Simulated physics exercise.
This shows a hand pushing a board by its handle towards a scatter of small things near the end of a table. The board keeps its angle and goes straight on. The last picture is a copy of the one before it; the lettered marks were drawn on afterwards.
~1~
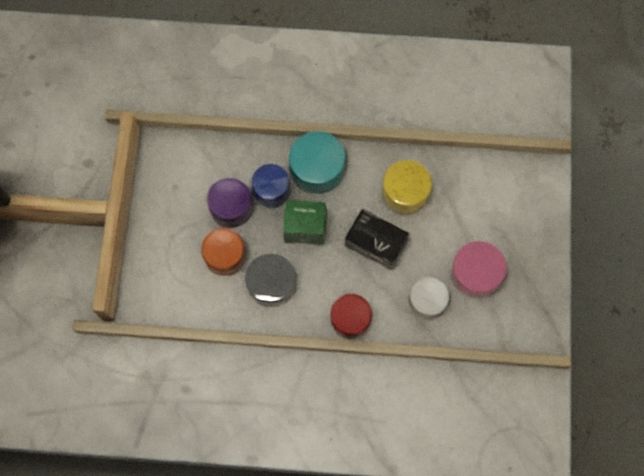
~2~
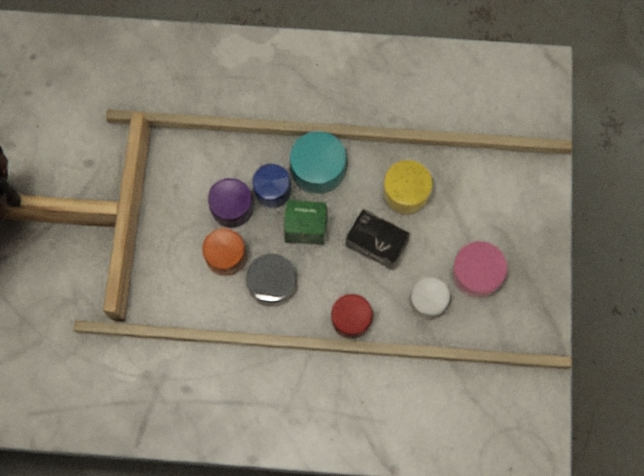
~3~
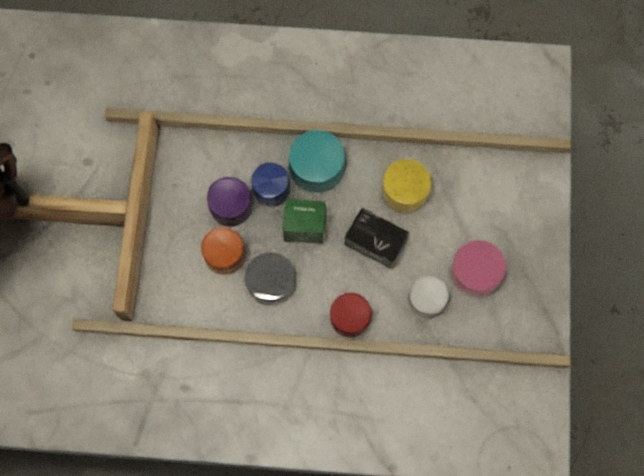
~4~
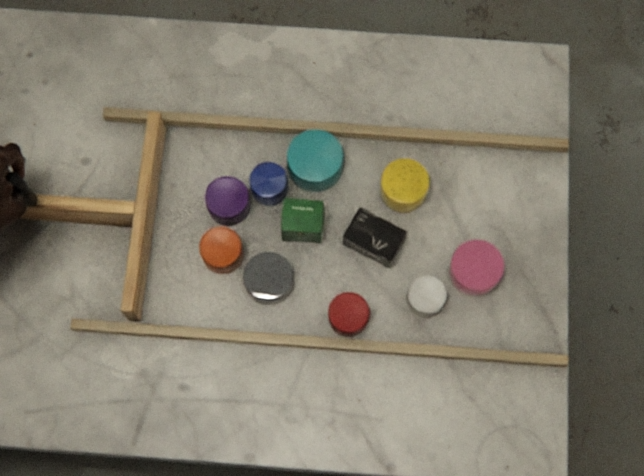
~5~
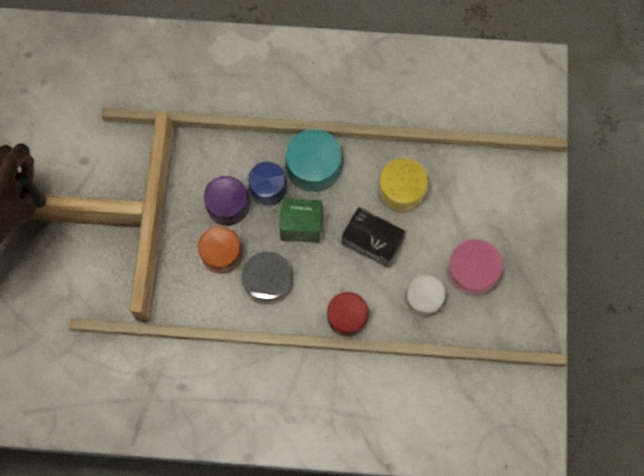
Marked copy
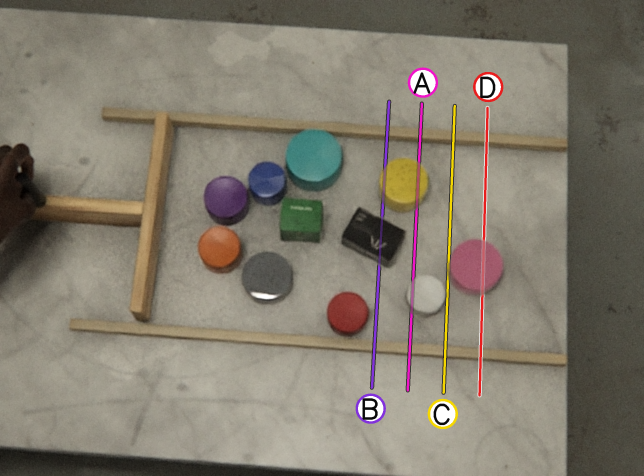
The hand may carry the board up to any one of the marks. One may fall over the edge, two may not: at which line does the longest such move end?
Up to line C.
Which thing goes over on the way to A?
The pink pot.
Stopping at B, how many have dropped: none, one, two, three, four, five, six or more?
In all, none.
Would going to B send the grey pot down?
No.
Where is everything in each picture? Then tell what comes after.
The first frame shows blue tin (271, 186); black packet (377, 240); pink pot (478, 270).
The second frame shows board (124, 208); green packet (306, 222).
The third frame shows board (133, 208); red jar (350, 315).
The fourth frame shows board (141, 208); purple tub (228, 201).
The fifth frame shows board (149, 209); turquoise tin (314, 161); white tub (425, 296); blue tin (267, 184).
On the marked copy, A at (415, 241); B at (381, 238); C at (449, 243); D at (484, 245).
Following C. Soon after the start, board (256, 216); turquoise tin (340, 157); grey pot (300, 302).
Later, board (365, 224); pink pot (530, 282); black packet (481, 253).
In the end, board (449, 229); pink pot over the edge; black packet (561, 269); one fallen.
As for the rest, A is within the limit but short; B is within the limit but short; D drops four.
